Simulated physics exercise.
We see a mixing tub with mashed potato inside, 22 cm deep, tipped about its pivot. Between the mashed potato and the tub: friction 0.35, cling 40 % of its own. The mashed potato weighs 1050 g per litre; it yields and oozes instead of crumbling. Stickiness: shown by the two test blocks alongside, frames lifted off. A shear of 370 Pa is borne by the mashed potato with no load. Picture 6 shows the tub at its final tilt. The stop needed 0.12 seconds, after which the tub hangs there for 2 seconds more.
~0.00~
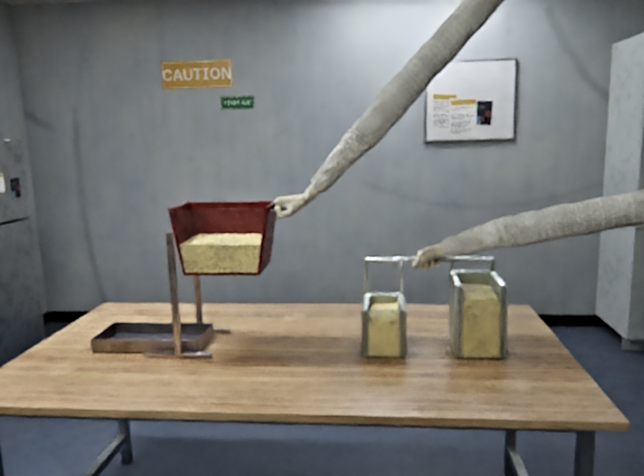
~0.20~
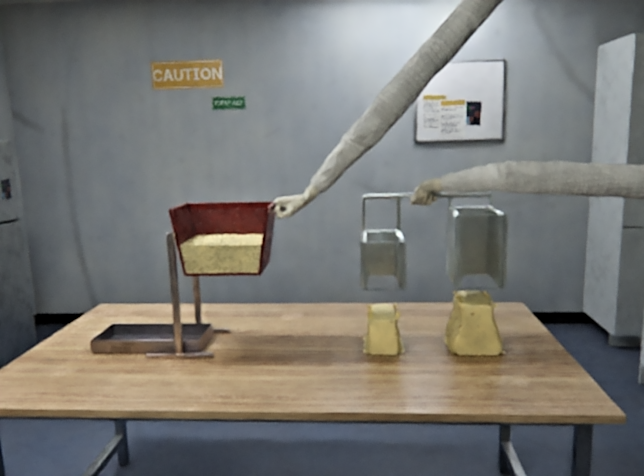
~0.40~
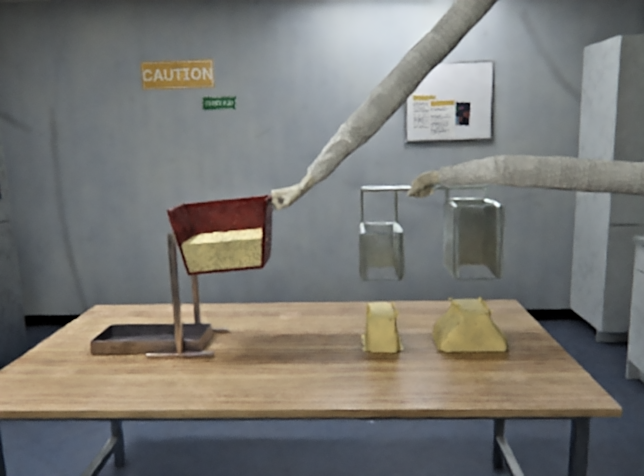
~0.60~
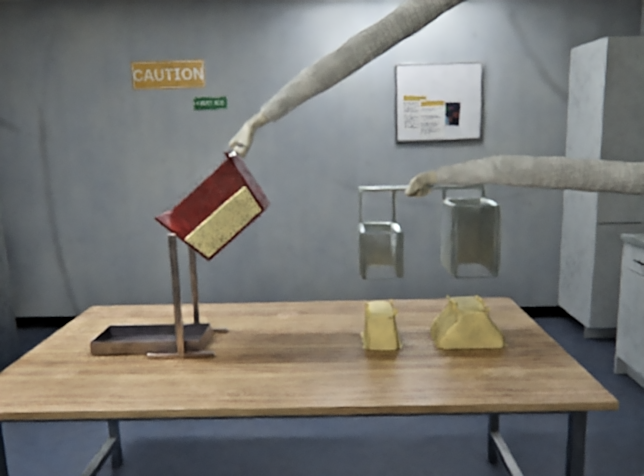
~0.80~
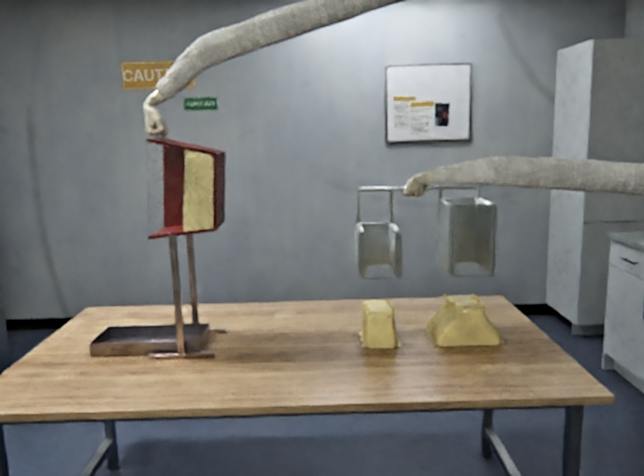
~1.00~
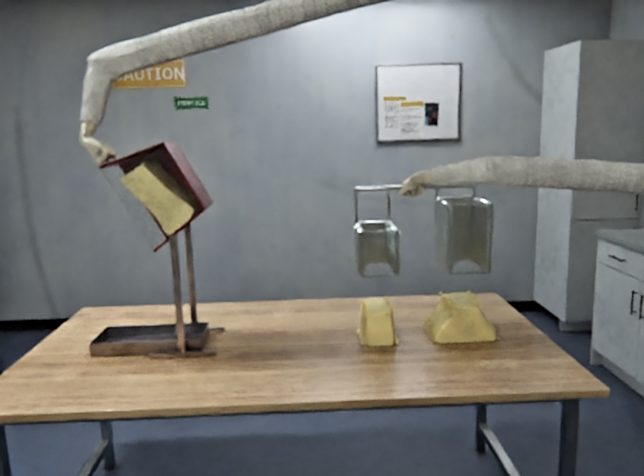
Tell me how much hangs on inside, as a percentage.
Near 0 %.
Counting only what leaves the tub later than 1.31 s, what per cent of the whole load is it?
Close to 0 % of the whole load.
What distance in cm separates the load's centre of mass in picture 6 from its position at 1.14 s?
Displacement noted: Approx. 19 cm... about that.
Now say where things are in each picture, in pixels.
In the first picture, handle-side rim at (265, 208), tilt 0 degrees; highest point of the mashed potato at (212, 244); test blocks 14 cm, 21 cm high (left to right).
In the second picture, handle-side rim at (266, 208), tilt 0 degrees; highest point of the mashed potato at (213, 244); test blocks 13 cm, 18 cm high (left to right).
In the third picture, handle-side rim at (263, 201), tilt 5 degrees; highest point of the mashed potato at (258, 238); test blocks 13 cm, 14 cm high (left to right).
In the fourth picture, handle-side rim at (224, 154), tilt 40 degrees; highest point of the mashed potato at (243, 188); test blocks 13 cm, 14 cm high (left to right).
In the fifth picture, handle-side rim at (147, 142), tilt 86 degrees; highest point of the mashed potato at (185, 152); test blocks 13 cm, 14 cm high (left to right).
In the sixth picture, handle-side rim at (101, 169), tilt 118 degrees; highest point of the mashed potato at (140, 165); test blocks 13 cm, 14 cm high (left to right).
By 1.14 s, the tub is at 118 degrees and holds 26 %.
By 1.31 s, the tub is at 118 degrees and holds 0 %.
By 1.48 s, the tub is at 118 degrees and holds 0 %.
By 1.65 s, the tub is at 118 degrees and holds 0 %.
By 3.00 s, at the end, the tub is at 118 degrees and holds 0 %.
